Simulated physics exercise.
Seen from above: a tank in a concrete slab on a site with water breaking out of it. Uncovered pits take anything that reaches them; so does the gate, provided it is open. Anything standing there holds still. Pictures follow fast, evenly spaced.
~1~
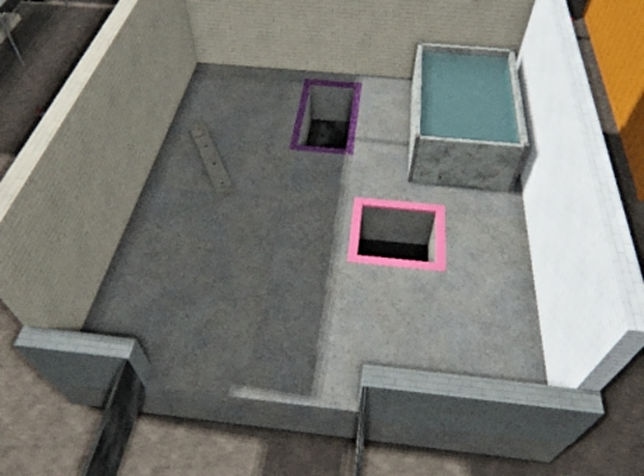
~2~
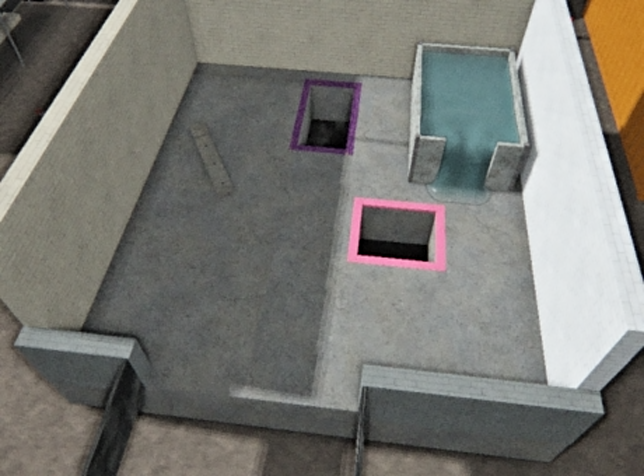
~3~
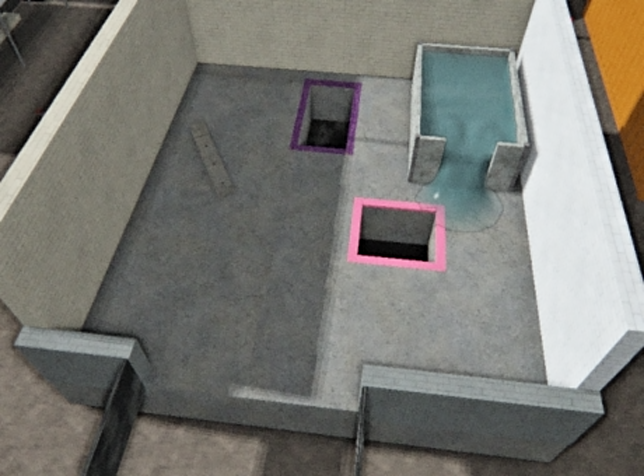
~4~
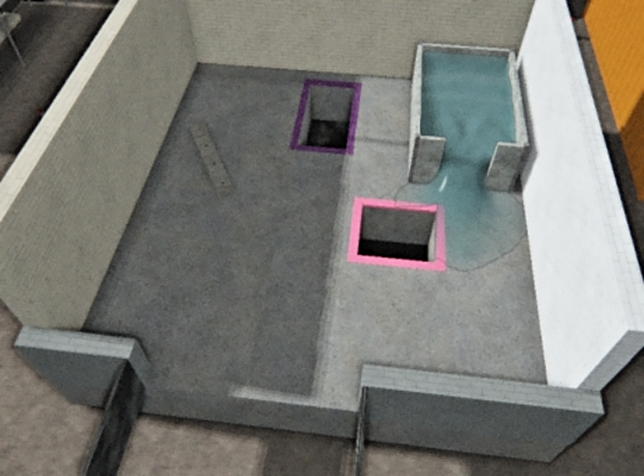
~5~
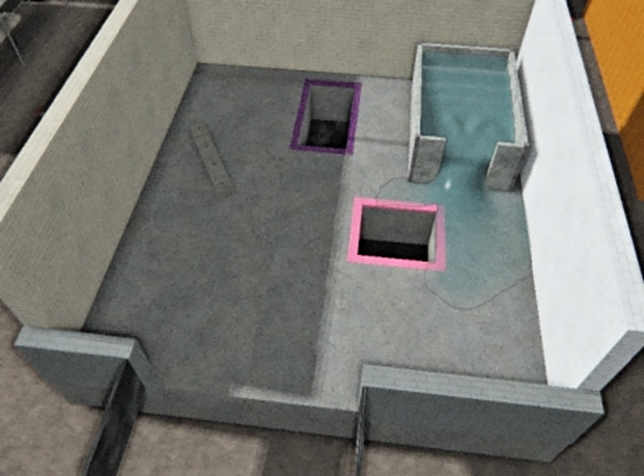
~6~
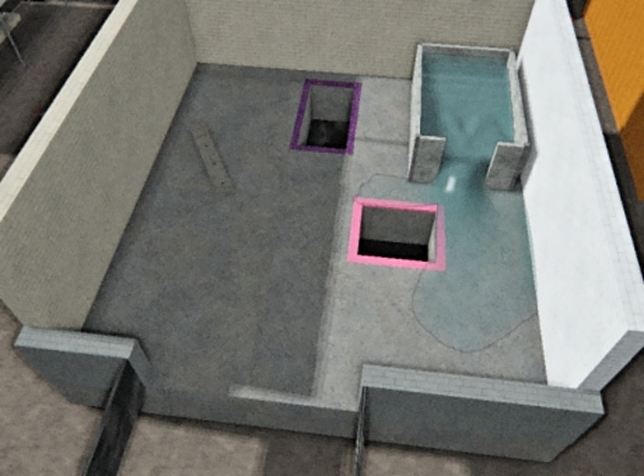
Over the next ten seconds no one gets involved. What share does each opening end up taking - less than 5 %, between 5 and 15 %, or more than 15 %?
My prediction: Gate: Five to fifteen per cent; pink pit: Past fifteen per cent; purple pit: Beneath five per cent.
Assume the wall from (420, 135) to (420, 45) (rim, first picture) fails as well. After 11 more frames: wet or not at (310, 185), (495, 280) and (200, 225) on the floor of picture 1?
Listed in order, they come out sitting in a pool, without a puddle and sitting in a pool.
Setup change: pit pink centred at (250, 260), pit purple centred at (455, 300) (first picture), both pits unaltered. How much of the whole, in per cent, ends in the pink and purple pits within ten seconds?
Percentages by pit: Pink at 6, purple at 45.
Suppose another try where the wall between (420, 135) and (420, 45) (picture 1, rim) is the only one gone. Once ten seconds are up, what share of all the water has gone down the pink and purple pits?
Lab note - share by pit: Pink 2 %, purple 70 %.
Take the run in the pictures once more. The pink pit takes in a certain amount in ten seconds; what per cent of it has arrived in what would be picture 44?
I make it 85 per cent.
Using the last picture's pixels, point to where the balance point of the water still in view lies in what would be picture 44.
The water centres close to (377, 218).
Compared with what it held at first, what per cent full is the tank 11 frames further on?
It works out to roughly 56 percent.
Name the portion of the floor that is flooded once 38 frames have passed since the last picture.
My best guess is some 65 %.
A moment on, water covers 20 % of the floor; the gate 0 %, the pink pit 8 %, the purple pit 0 %.
Next, water covers 20 % of the floor; the gate 0 %, the pink pit 13 %, the purple pit 0 %.
Then, water covers 45 % of the floor; the gate 2 %, the pink pit 18 %, the purple pit 0 %.
Later, water covers 65 % of the floor; the gate 5 %, the pink pit 24 %, the purple pit 0 %.
In the end, water covers 80 % of the floor; the gate 11 %, the pink pit 28 %, the purple pit 1 %.
